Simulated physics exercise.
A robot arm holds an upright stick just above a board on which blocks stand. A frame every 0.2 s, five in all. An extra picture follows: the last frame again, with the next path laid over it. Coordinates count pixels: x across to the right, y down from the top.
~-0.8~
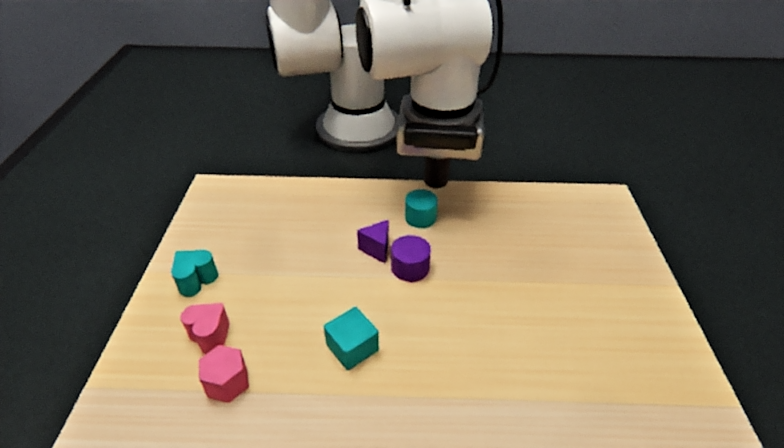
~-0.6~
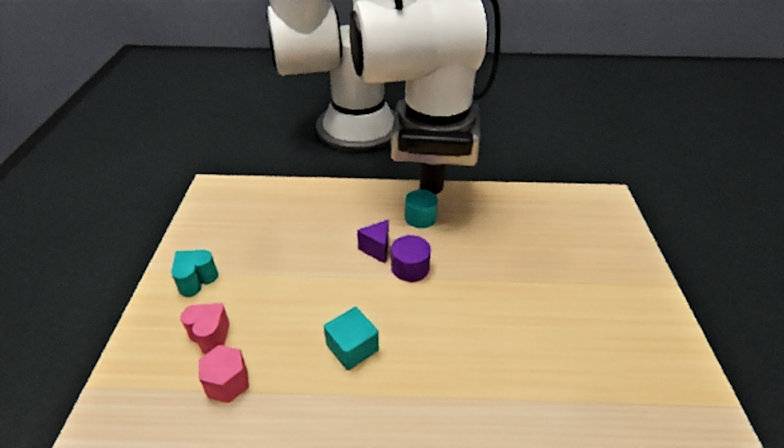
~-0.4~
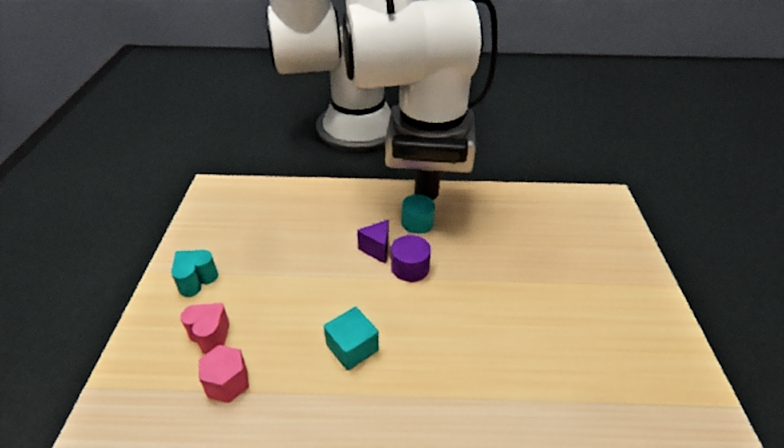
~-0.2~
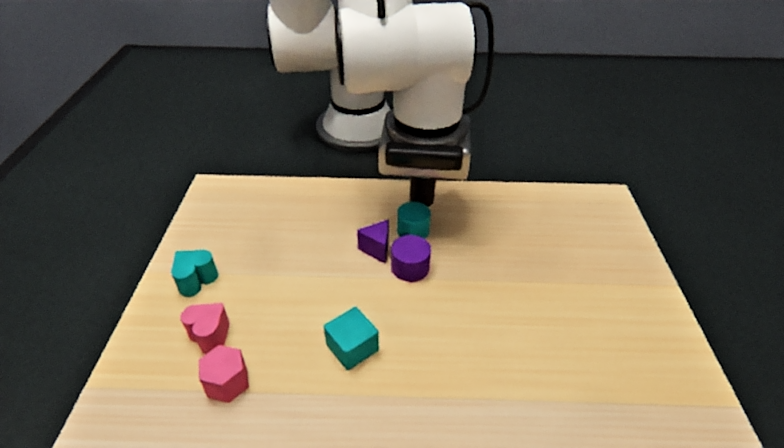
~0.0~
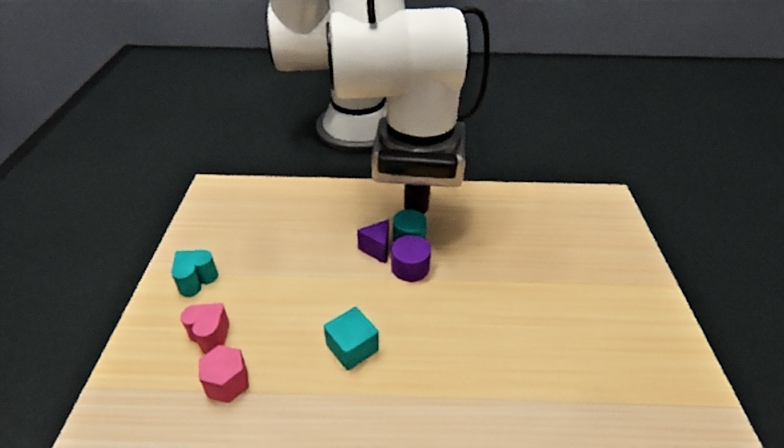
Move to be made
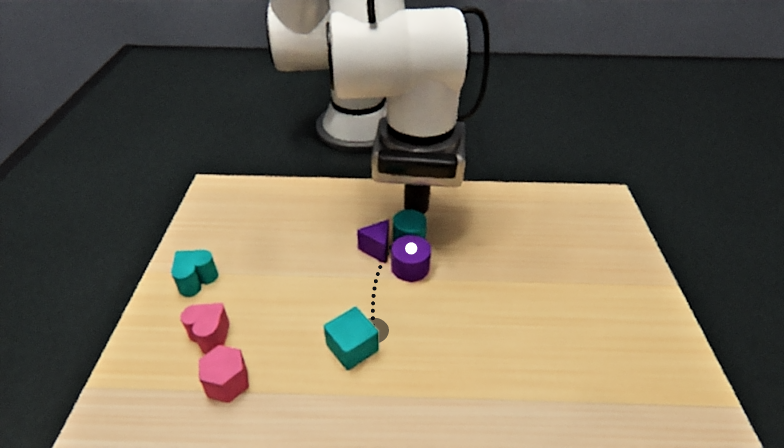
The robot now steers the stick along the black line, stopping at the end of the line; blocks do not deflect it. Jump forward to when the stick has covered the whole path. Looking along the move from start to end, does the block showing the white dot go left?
Yes, it checks out.
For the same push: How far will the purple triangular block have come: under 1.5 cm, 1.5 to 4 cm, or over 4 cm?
It's set to move 1.5-4 cm.
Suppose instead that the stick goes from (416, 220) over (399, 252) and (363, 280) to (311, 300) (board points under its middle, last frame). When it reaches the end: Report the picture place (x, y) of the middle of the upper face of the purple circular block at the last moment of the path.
Around (412, 287).
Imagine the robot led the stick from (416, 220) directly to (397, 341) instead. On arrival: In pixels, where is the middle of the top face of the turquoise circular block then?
Answer: (374, 268).
The drawn path runs from (416, 220) through (390, 248) and (375, 285) to (373, 330); the dot is on the purple circular block.
The first path, step by step. One third of the way, stick at (390, 236); purple triangular block at (366, 234); turquoise circular block at (393, 252); purple circular block at (417, 276).
Two thirds of the way, stick at (375, 273); purple triangular block at (359, 238), turned 15° clockwise; turquoise circular block at (389, 290); purple circular block at (430, 293).
At the end, stick at (373, 318); turquoise square piece at (347, 335); purple triangular block at (359, 238), turned 15° clockwise; turquoise circular block at (404, 328); purple circular block at (431, 294).
